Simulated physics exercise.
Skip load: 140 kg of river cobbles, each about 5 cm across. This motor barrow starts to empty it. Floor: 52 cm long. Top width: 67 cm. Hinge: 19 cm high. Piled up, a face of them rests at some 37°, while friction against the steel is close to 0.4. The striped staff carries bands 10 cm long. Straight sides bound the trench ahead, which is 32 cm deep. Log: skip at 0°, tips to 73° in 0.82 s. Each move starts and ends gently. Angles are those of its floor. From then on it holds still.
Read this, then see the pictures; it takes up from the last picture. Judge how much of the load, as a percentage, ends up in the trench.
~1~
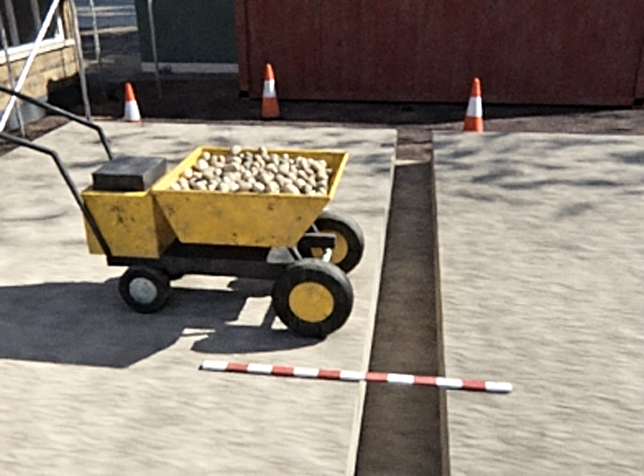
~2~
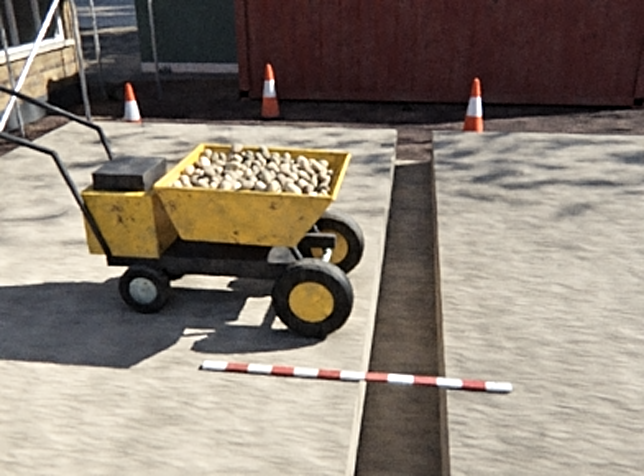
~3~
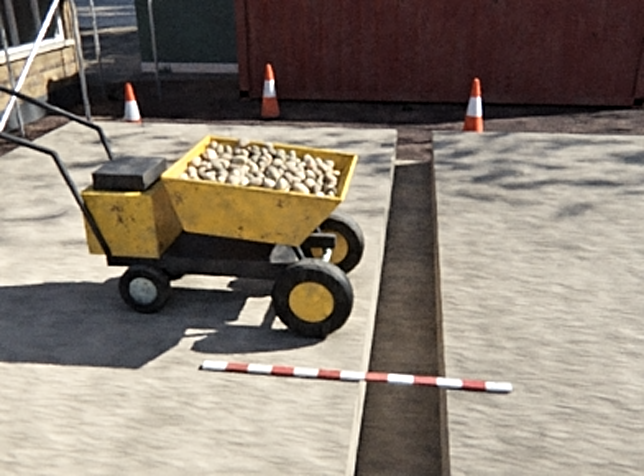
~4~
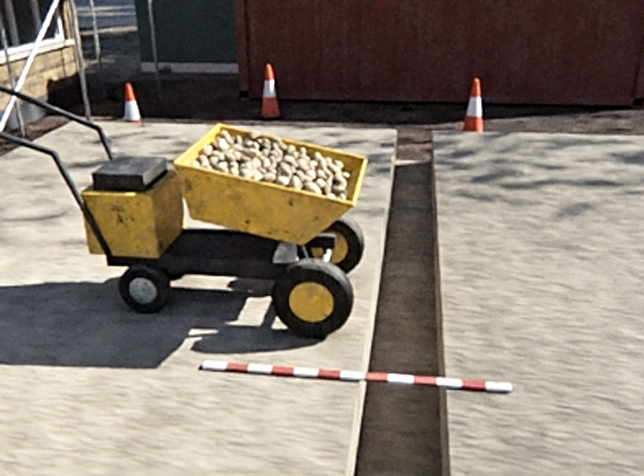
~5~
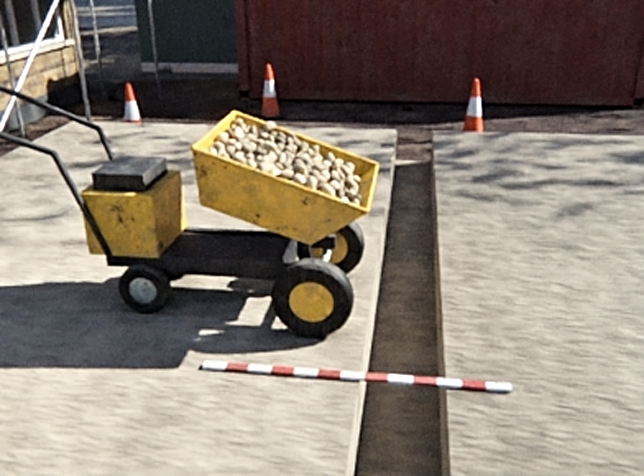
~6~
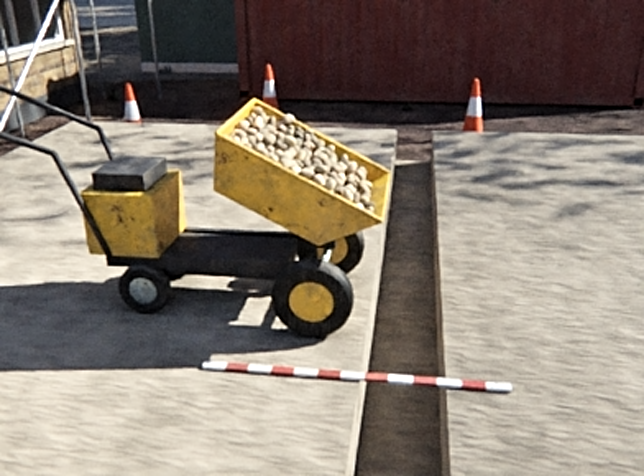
Around 25 %.
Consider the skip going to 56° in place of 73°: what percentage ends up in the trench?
With that change, near 20 per cent.
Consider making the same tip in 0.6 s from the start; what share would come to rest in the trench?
In that case some 15 per cent.
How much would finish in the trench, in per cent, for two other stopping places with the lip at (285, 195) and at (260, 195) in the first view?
The first start gives about 65 per cent, the second about 90.
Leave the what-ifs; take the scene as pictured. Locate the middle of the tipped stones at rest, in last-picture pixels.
I'd point somewhere around (487, 307).
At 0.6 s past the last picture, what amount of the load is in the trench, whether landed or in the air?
Roughly 5 percent of the load.
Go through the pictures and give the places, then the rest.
The skip is at 0°, its lip at (331, 198); the top of the load is at (260, 160), in the first picture.
Lip at (334, 199), floor tilted 1°, highest stones at (256, 159), in the second picture.
Lip at (342, 201), floor tilted 5°, highest stones at (231, 149), in the third picture.
Lip at (353, 205), floor tilted 11°, highest stones at (227, 141), in the fourth picture.
The skip is at 19°, its lip at (368, 212); the top of the load is at (242, 129), in the fifth picture.
The skip is at 27°, its lip at (382, 222); the top of the load is at (253, 121), in the sixth picture.
Then, 0.3 s after the last picture the floor is at 62°, 100 % in the skip; the foremost stones are at (424, 237).
Then, 0.6 s after the last picture the floor is at 73°, 57 % in the skip, 3 % in the trench, 40 % past the trench; the foremost stones are at (522, 316).
Then, 0.9 s after the last picture the floor is at 73°, 18 % in the skip, 7 % in the trench, 75 % past the trench; the foremost stones are past the picture's edge.
Then, 2.9 s after the last picture the floor is at 73°, 0 % in the skip, 25 % in the trench, 75 % past the trench; the foremost stones are past the picture's edge.
